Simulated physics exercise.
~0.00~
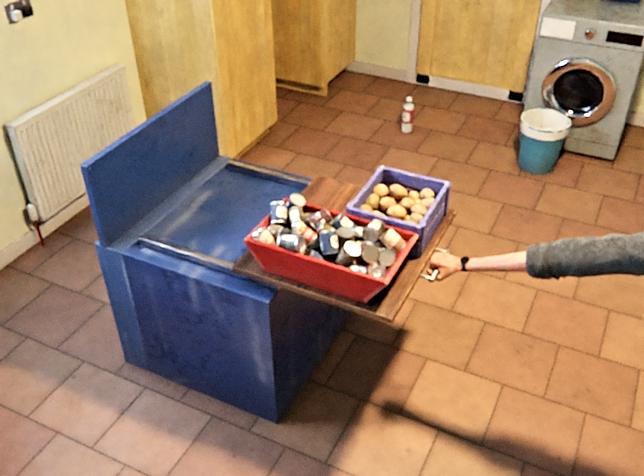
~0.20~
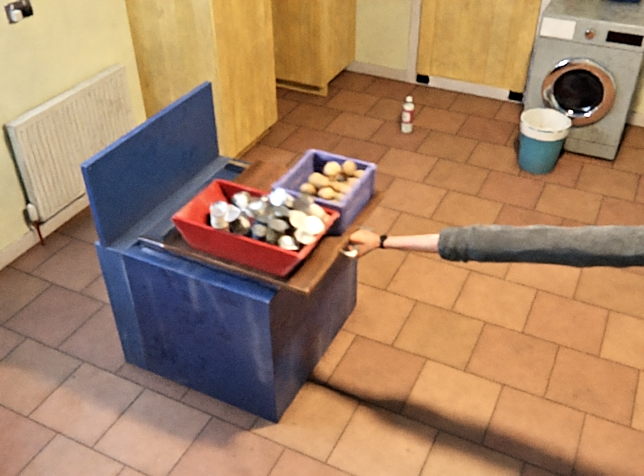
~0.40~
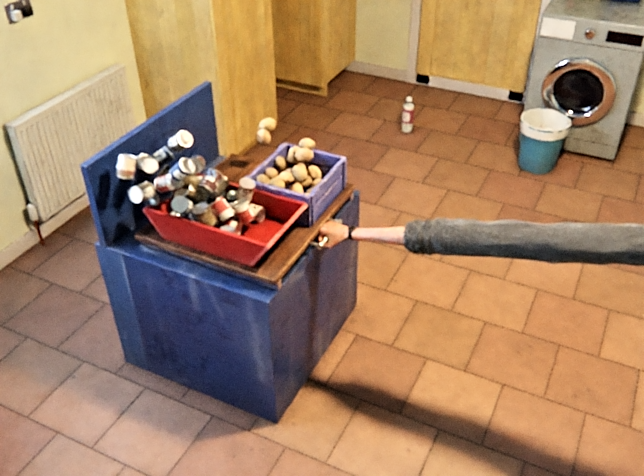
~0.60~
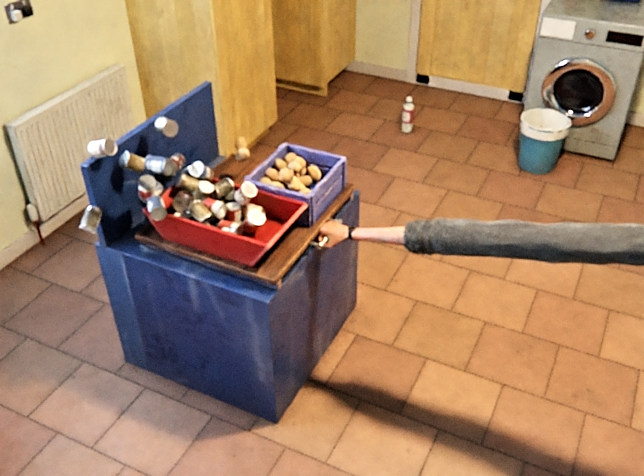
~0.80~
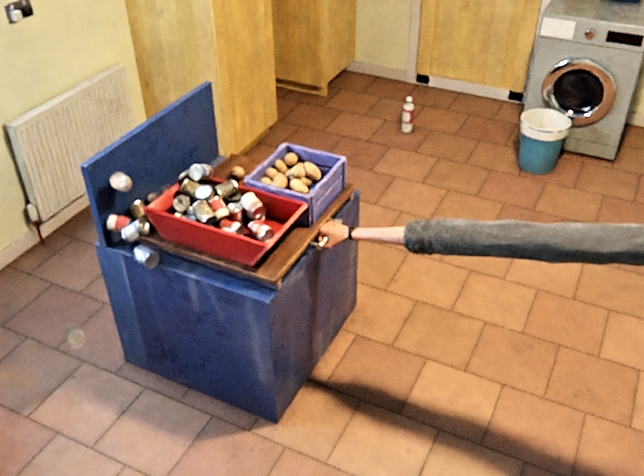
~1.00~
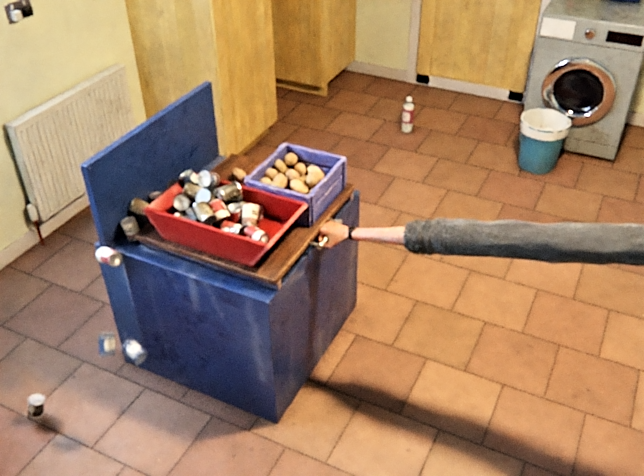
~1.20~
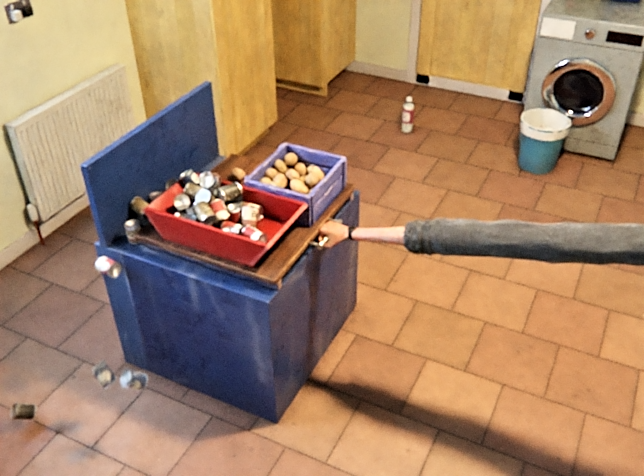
Arm shoving a shelf left into a blue unit, tins flying from the red basket to the floor, most potatoes staying put.
